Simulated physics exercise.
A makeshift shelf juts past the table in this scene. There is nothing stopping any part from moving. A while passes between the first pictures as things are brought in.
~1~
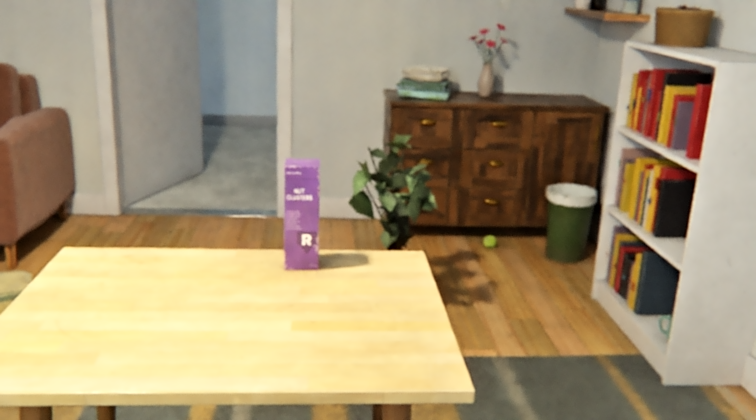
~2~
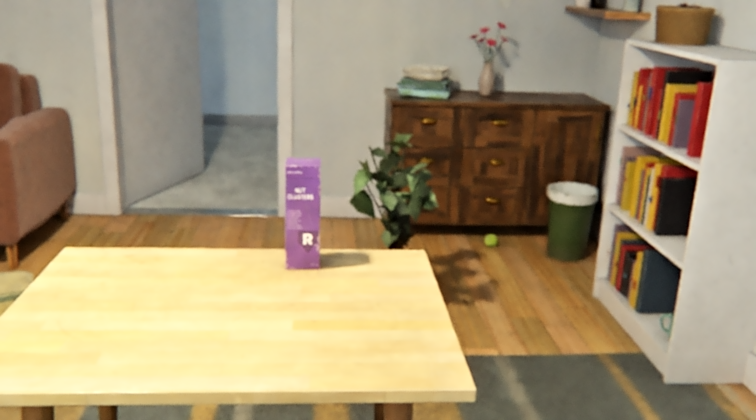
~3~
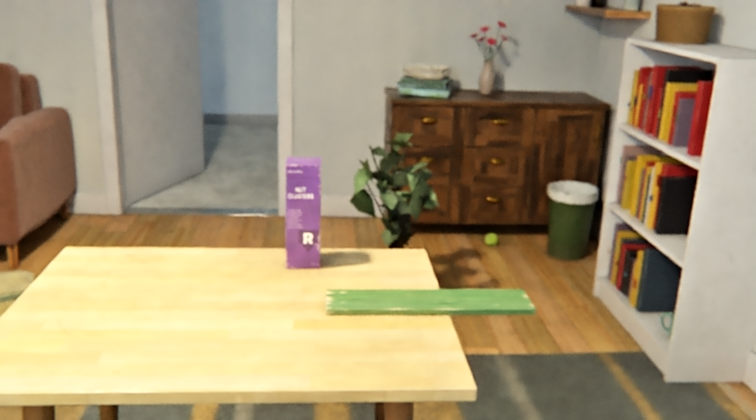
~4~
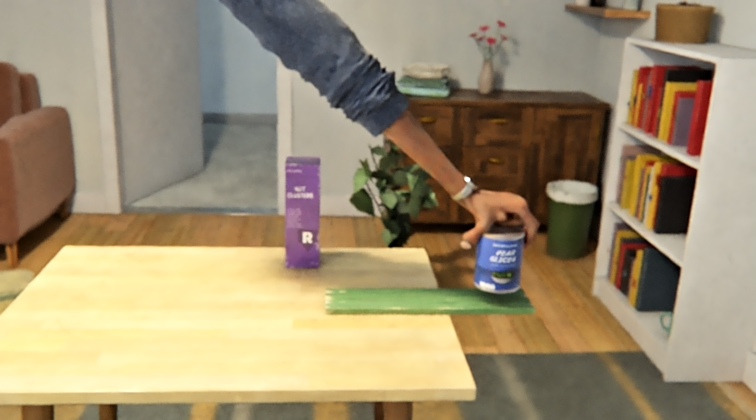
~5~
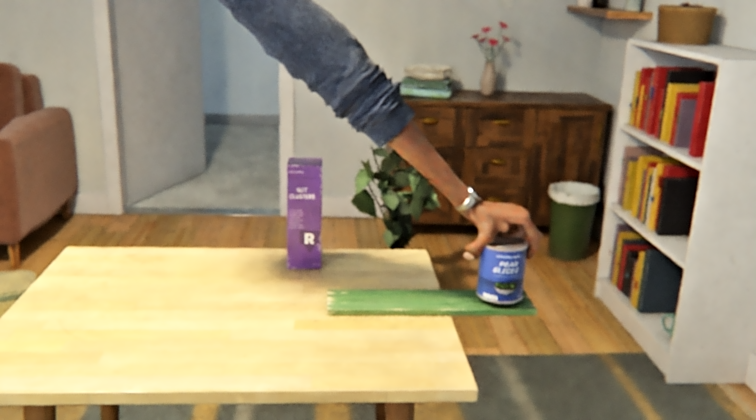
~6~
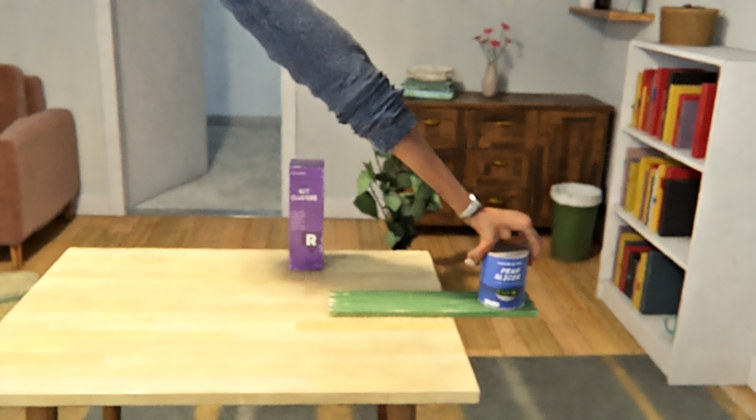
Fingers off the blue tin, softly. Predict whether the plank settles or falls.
Outcome: A drop.
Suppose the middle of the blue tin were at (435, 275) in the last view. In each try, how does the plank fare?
After that it stays where it is.
Then, 0.50 s later than the last frame, green plank and blue tin now down on the floor or falling.
Then, 0.80 s later than the last frame, things are still on the move.
When it is over, down on the floor or falling, green plank and blue tin; purple carton as before. The plank goes over.
